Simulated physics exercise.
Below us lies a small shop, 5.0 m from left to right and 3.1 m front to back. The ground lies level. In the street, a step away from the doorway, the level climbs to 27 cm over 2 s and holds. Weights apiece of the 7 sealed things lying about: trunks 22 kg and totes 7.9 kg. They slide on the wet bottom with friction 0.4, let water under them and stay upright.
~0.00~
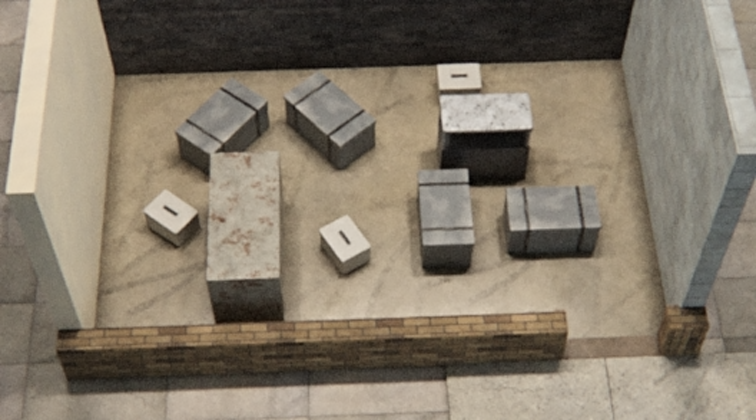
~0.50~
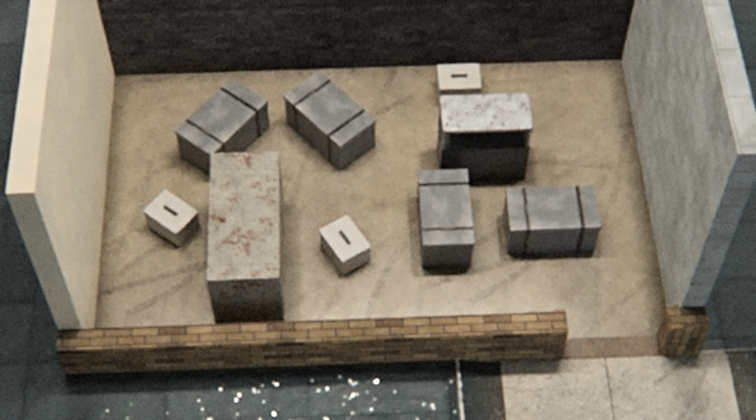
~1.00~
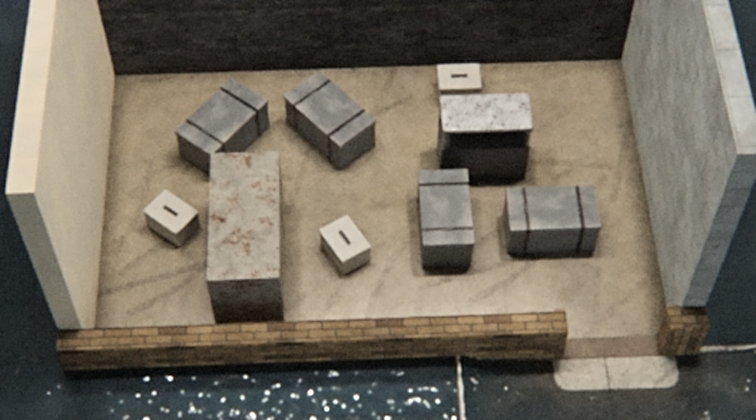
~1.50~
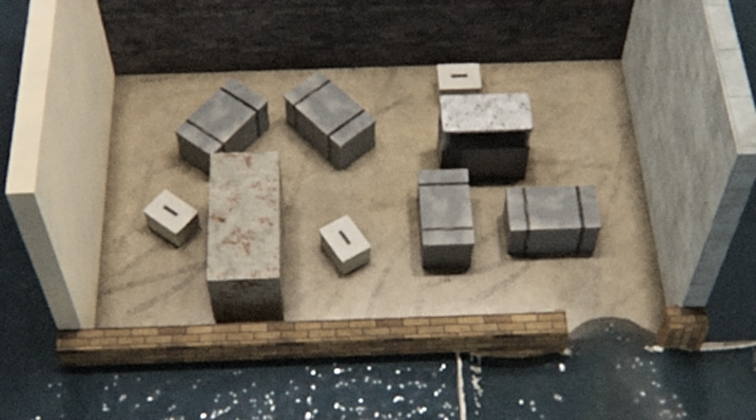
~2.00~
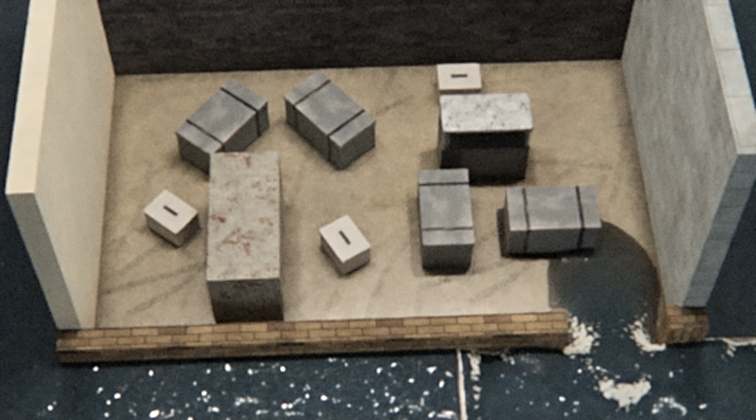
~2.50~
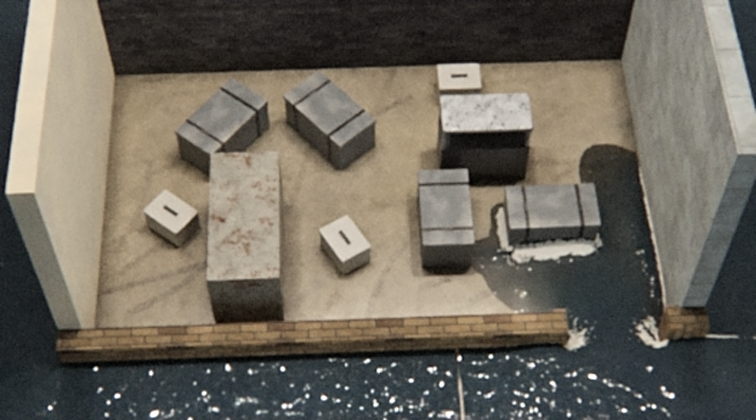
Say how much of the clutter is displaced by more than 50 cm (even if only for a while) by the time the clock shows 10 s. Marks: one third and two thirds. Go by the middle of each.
That comes to two thirds or above.
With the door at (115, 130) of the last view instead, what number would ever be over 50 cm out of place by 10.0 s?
In that case 5 of them.
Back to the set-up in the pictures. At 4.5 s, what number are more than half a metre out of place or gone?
By then 2.
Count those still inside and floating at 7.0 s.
2 of them.
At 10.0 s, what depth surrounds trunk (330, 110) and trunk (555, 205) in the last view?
About 11 and 17 cm.
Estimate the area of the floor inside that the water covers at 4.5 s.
Roughly 8.0 m2.
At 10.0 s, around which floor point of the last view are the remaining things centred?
Near (208, 242).
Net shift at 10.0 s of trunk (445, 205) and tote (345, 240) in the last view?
In that order: 100 cm, 60 cm.
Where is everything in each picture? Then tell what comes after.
The first picture shows a trunk at (553, 207) rests on the ground; a trunk at (222, 115) rests on the ground; water covers 0.0 m2; 0 of 7 have shifted.
The second picture shows a trunk at (553, 207) rests on the ground; a trunk at (222, 115) rests on the ground; water covers 0.0 m2; 0 of 7 have shifted.
The third picture shows a trunk at (553, 207), on the bottom; a trunk at (222, 115), on the bottom; 0.0 m2 under water; 0 of 7 have shifted.
The fourth picture shows a trunk at (553, 207), on the bottom; a trunk at (222, 115), on the bottom; water covers 0.1 m2; 0 of 7 have shifted.
The fifth picture shows a trunk at (553, 207), on the bottom; a trunk at (222, 115) rests on the ground; 0.9 m2 under water; 0 of 7 have shifted.
The sixth picture shows a trunk at (553, 206) rests on the ground; a trunk at (222, 115) rests on the ground; water covers 2.3 m2; 0 of 7 have shifted.
After 3.5 s 1 of 7 are over 50 cm from their spots; 0 afloat.
After 4.5 s 2 of 7 are over 50 cm from their spots; 0 afloat.
After 7.0 s 4 of 7 are over 50 cm from their spots; 2 afloat.
After 10.0 s 7 of 7 are over 50 cm from their spots, and 7 have been at some point; 7 afloat.
